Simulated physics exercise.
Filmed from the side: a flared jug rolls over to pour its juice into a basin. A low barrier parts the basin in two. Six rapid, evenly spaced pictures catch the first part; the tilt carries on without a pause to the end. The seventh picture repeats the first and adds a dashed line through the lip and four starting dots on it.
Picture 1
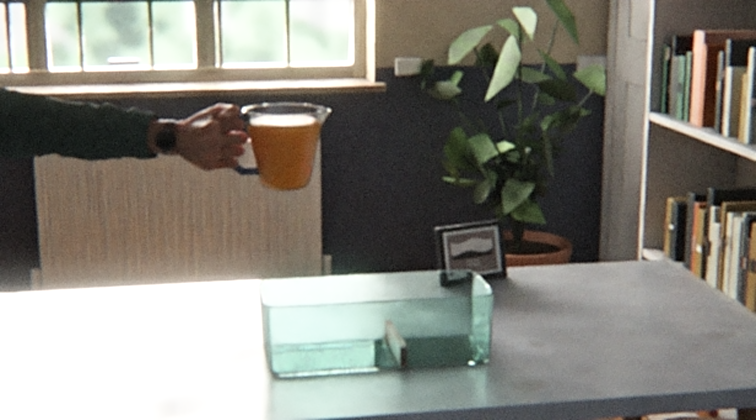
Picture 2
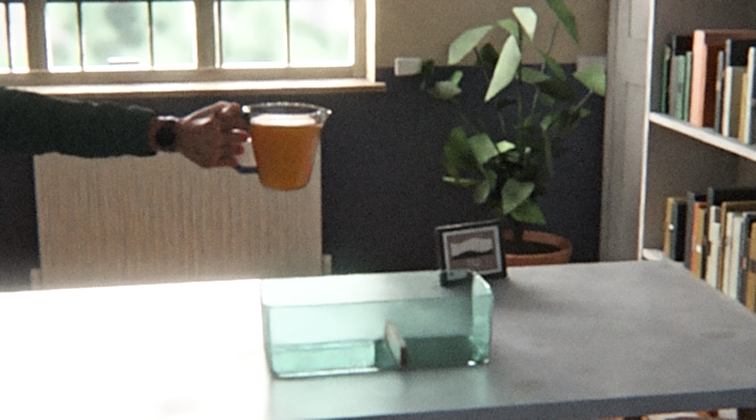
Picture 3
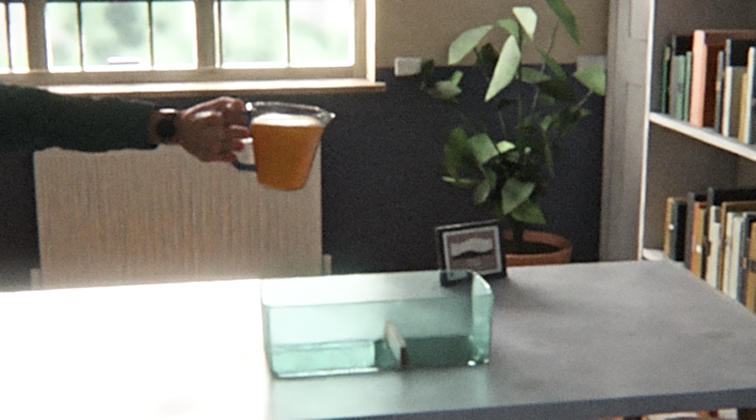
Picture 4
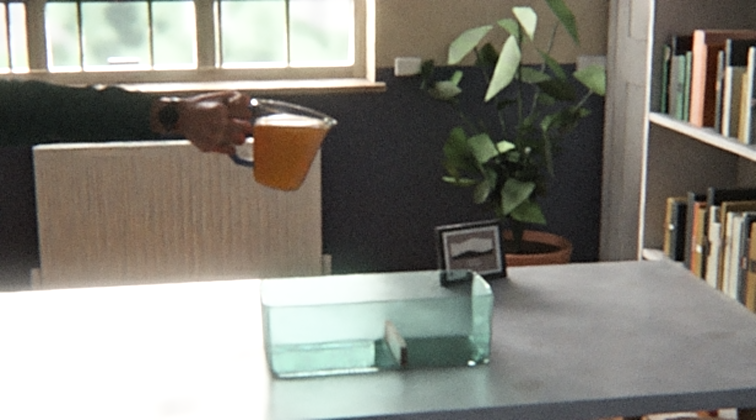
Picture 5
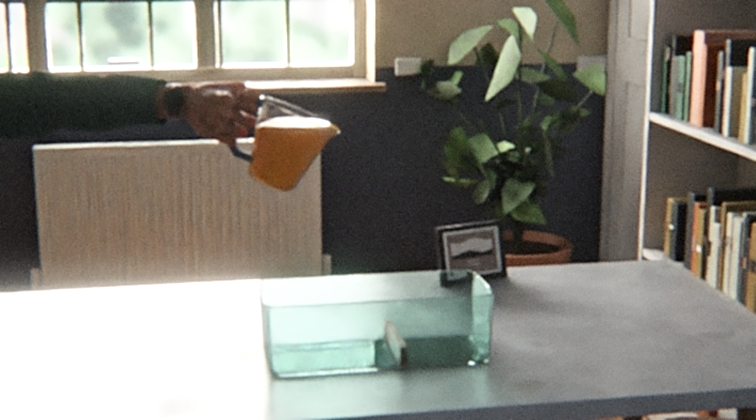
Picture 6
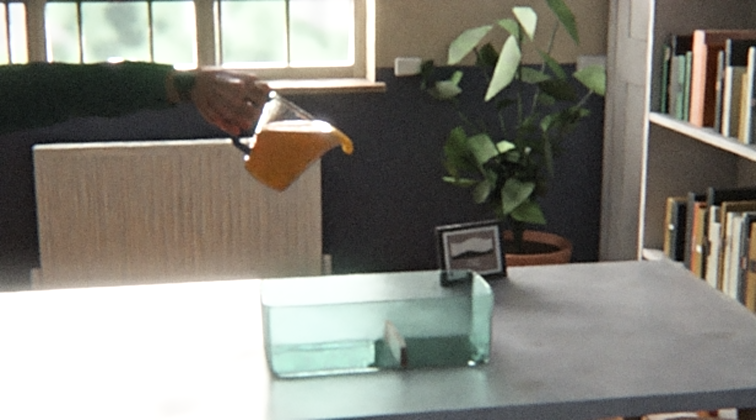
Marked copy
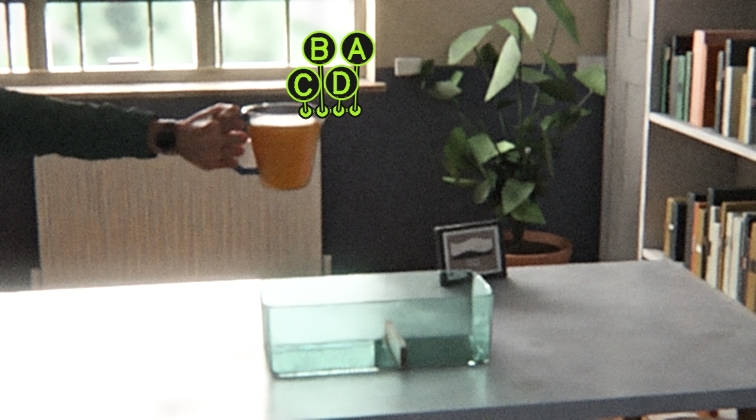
A hand tilts a jug of orange juice rightward until juice begins leaving its lip.
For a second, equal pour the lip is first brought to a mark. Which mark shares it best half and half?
Spot D does it best.
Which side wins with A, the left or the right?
The right one.
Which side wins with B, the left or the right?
The left side.
On the marked copy, A at (355, 110); B at (322, 111); C at (305, 111); D at (338, 110).
If A is chosen, about 31 % ends left of the wall and 67 % right of it.
If B is chosen, about 70 % ends left of the wall and 22 % right of it; 8 % is lost outside.
If C is chosen, about 83 % ends left of the wall and 11 % right of it; 5 % is lost outside.
If D is chosen, about 49 % ends left of the wall and 47 % right of it; 5 % is lost outside.
